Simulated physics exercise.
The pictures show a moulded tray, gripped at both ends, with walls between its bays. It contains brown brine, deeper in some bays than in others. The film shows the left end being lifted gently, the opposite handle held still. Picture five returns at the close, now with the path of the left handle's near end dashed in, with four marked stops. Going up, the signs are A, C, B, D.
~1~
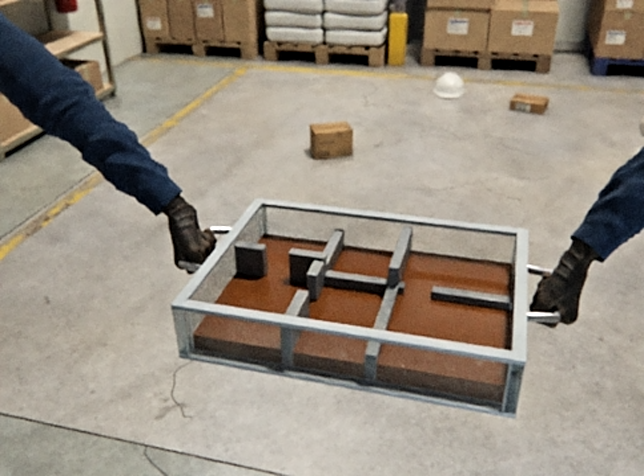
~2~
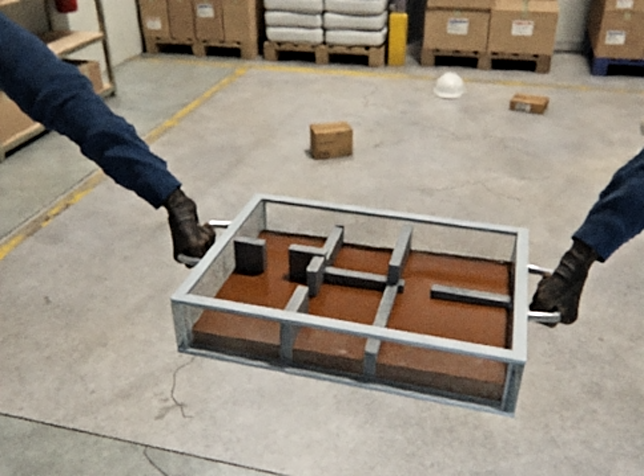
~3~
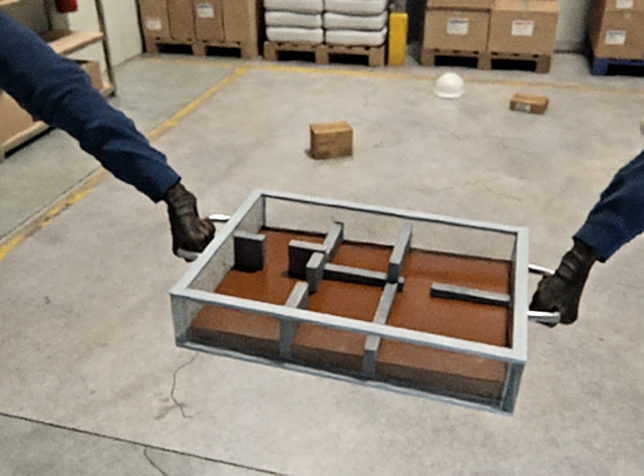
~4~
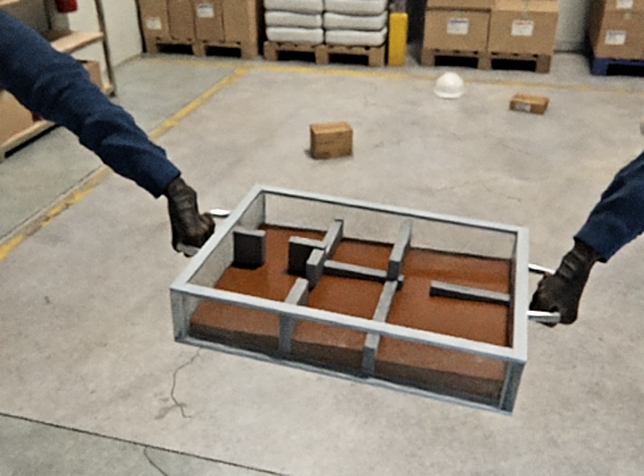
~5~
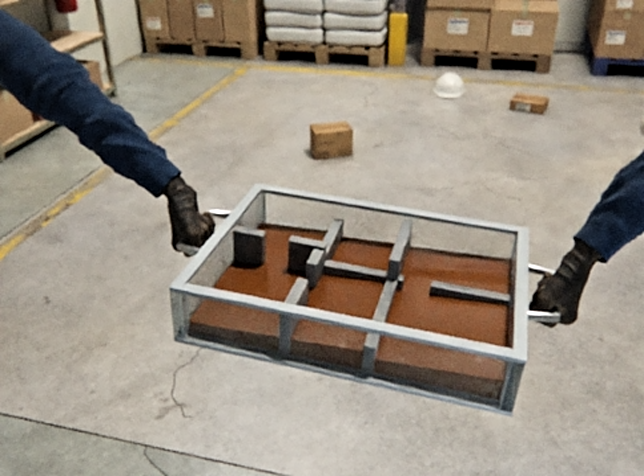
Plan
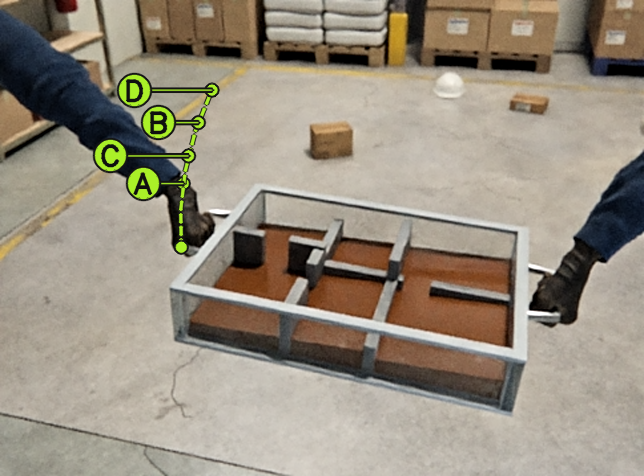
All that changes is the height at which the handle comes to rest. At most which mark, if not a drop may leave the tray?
Mark C.
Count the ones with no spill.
Two of them.
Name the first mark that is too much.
The answer is B.
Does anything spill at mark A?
No.
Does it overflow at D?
Yes.
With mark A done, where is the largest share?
That is the front right bay.
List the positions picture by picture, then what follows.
In the first frame, the tray is level; deepest in the front right bay, at (444, 333), shallowest in the back middle; left handle at (198, 247).
In the second frame, tipped about 1° down to the right; no wall is crossed; left handle at (197, 241).
In the third frame, tipped about 2° down to the right; no wall is crossed; left handle at (197, 235).
In the fourth frame, tipped about 3° down to the right; no wall is crossed; left handle at (196, 230).
In the fifth frame, tipped about 3° down to the right; deepest in the front middle bay, at (342, 307), shallowest in the back middle; left handle at (196, 230).
In lime, A at (183, 183); B at (198, 122); C at (188, 155); D at (212, 90).
If A is chosen, nothing spills; the front right bay holds the most.
If B is chosen, about 6 % goes over the rim.
If C is chosen, nothing spills; the front right bay holds the most.
If D is chosen, about 23 % goes over the rim.
